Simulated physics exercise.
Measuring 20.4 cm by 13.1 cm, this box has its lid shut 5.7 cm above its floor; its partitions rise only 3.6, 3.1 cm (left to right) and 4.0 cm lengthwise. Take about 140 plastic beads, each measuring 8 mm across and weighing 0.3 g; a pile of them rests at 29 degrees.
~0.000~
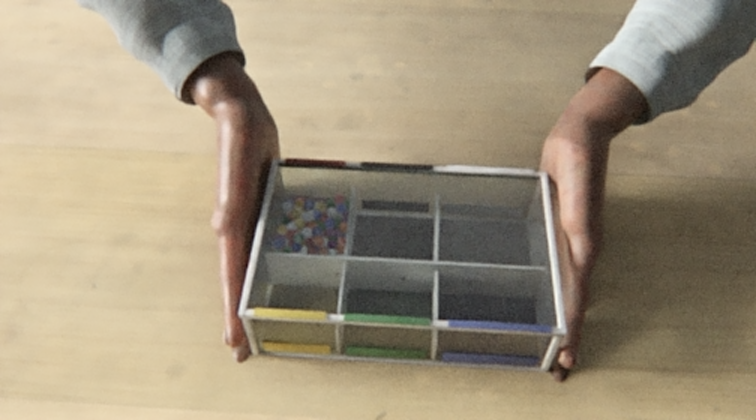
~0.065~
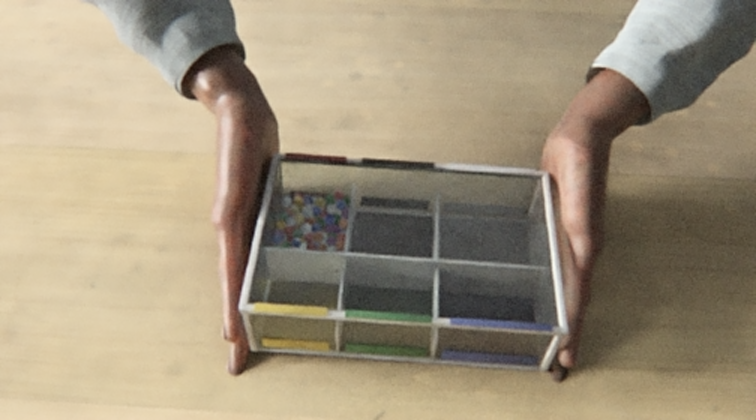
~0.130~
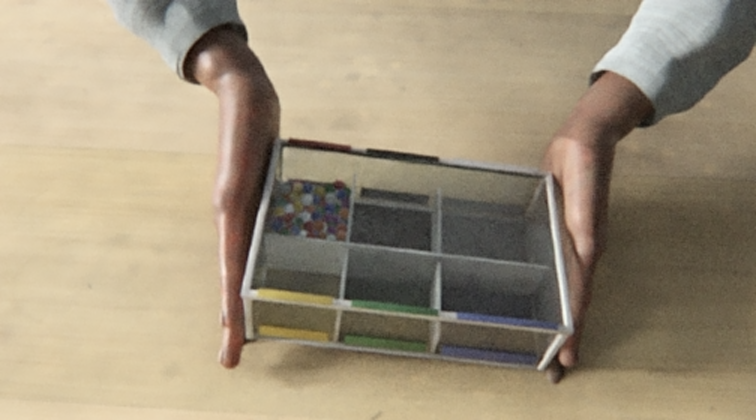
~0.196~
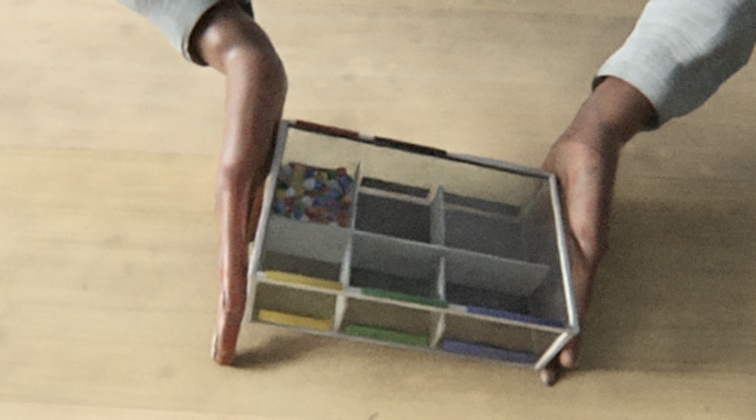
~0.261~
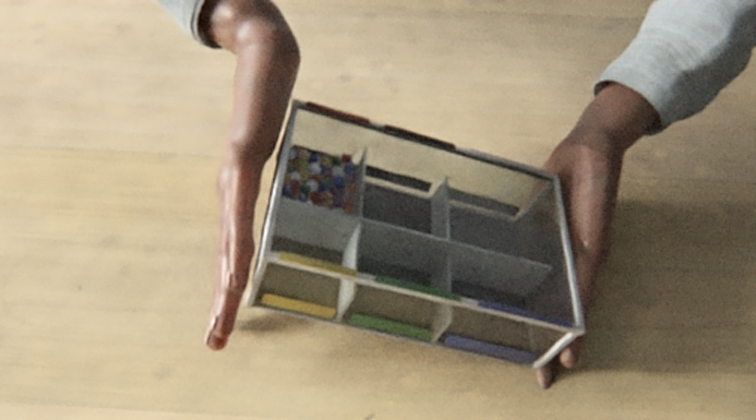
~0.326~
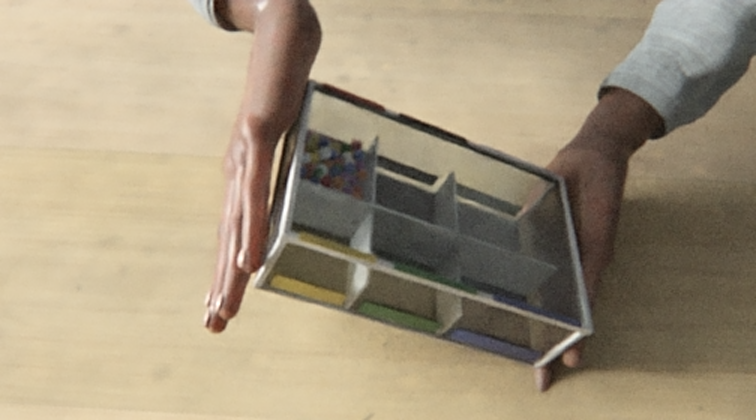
Clear divided box of colourful beads tilting clockwise between two hands on a wooden surface, its left side rising.
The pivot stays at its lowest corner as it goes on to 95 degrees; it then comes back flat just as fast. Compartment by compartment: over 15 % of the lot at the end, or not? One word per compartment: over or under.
Red over, blue under, green under, yellow under, white over, black under.
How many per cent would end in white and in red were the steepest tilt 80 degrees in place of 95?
White 30 %, red 55 %.
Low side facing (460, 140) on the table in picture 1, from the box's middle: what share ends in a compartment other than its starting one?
Something like 15 in a hundred.
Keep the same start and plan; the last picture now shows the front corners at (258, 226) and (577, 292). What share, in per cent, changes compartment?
In that case about 50 percent.
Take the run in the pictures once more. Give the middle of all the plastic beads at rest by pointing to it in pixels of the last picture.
(481, 249) or so.
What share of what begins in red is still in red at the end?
I'd put it at roughly 20 per cent.
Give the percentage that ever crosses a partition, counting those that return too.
Close to 80 percent.
Then, at 1.23 s, tilt 94 degrees; red 60 %, white 25 %, black 20 %.
After 1.84 s, tilt 40 degrees; red 20 %, white 75 %, black 5 %.
After 2.49 s, tilt 0 degrees; red 20 %, white 75 %, black 5 %.
By 3.0 s all is still; red 20 %, blue 0 %, green 0 %, yellow 0 %, white 75 %, black 5 %.
